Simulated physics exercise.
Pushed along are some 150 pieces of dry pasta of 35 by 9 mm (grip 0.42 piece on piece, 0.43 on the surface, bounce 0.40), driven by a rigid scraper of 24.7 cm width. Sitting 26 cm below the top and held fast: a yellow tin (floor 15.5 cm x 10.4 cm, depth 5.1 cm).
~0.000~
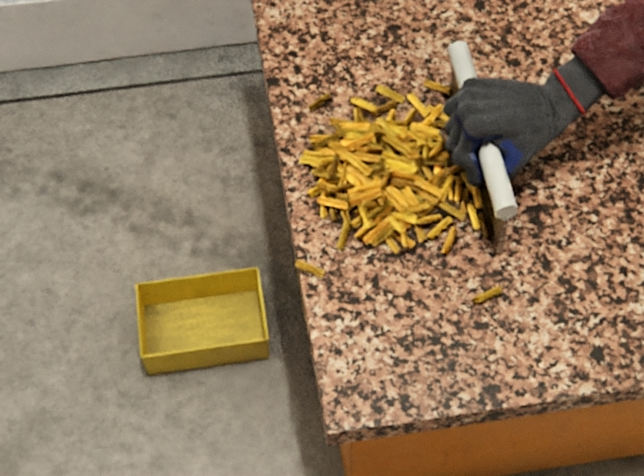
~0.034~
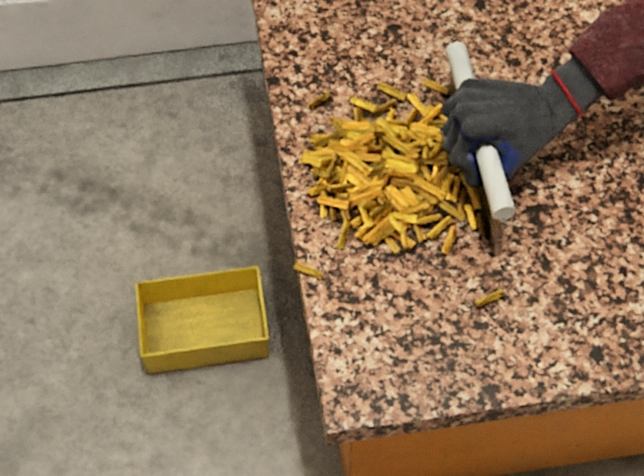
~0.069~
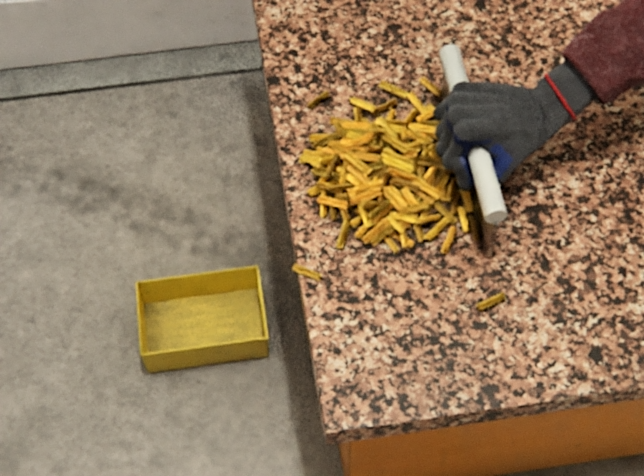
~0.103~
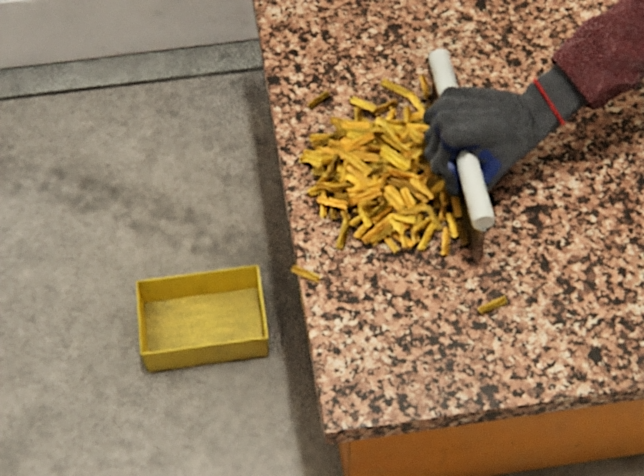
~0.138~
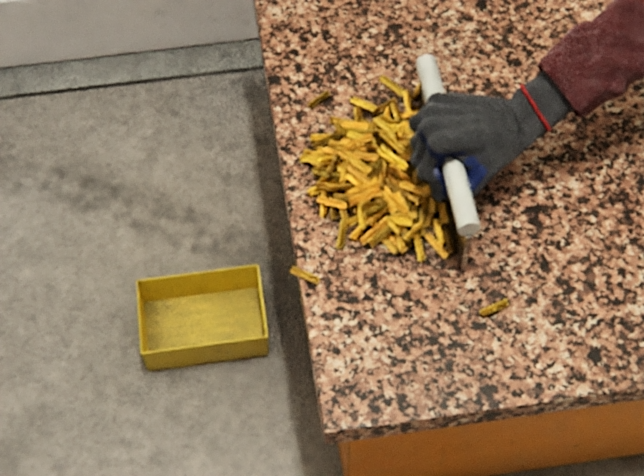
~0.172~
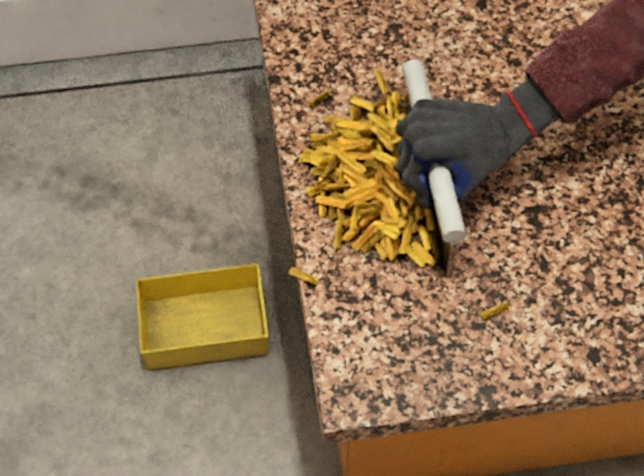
A white scraper in a gloved hand sliding left across a speckled stone top, pushing and bunching a heap of yellow pieces.
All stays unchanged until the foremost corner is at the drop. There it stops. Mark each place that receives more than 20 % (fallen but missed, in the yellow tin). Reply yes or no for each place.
Missed: Yes; yellow tin: Yes.
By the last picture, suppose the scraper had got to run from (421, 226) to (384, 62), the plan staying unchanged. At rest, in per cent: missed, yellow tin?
When it all settles, 65 percent has missed, while the yellow tin gets 35 percent.
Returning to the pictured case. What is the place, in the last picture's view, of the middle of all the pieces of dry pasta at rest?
Look at about (205, 339), that's the middle.
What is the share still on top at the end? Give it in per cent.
Share: Approx. 10 %.
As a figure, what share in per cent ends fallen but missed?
Around 45 in a hundred, I'd say.
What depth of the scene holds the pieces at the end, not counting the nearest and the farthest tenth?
Estimated width: Near 30 cm.
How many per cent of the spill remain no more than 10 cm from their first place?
Roughly 10 per cent.
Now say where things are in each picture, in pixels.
The first picture shows scraper from (504, 224) to (456, 61); moved 0.0 cm; pieces shifted so far, 0; middle of the spill at (390, 165); yellow tin at (201, 311).
The second picture shows scraper from (502, 225) to (454, 62); moved 0.3 cm; pieces shifted so far, 1; middle of the spill at (390, 165).
The third picture shows scraper from (494, 228) to (448, 64); moved 1.2 cm; pieces shifted so far, 24; middle of the spill at (397, 164).
The fourth picture shows scraper from (482, 234) to (437, 69); moved 2.7 cm; pieces shifted so far, 42; middle of the spill at (394, 160).
The fifth picture shows scraper from (467, 241) to (424, 74); moved 4.5 cm; pieces shifted so far, 72; middle of the spill at (393, 159).
The sixth picture shows scraper from (452, 248) to (412, 79); moved 6.2 cm; pieces shifted so far, 116; middle of the spill at (392, 162); yellow tin at (201, 307). Its speed is about 0.51 m/s, heading 19 degrees towards the viewer.
After 0.38 s, scraper 17 cm from its start, spill 24 cm wide; still on top 100 %.
After 0.58 s, scraper 23 cm from its start, spill 27 cm wide; yellow tin 15 %, off the edge, not caught 70 %, still on top 15 %.
After 0.75 s, scraper 23 cm from its start, spill 31 cm wide; yellow tin 45 %, off the edge, not caught 45 %, still on top 10 %.
In the end, at 2.2 s, yellow tin 45 %, fallen but missed 45 %, still on top 10 %.
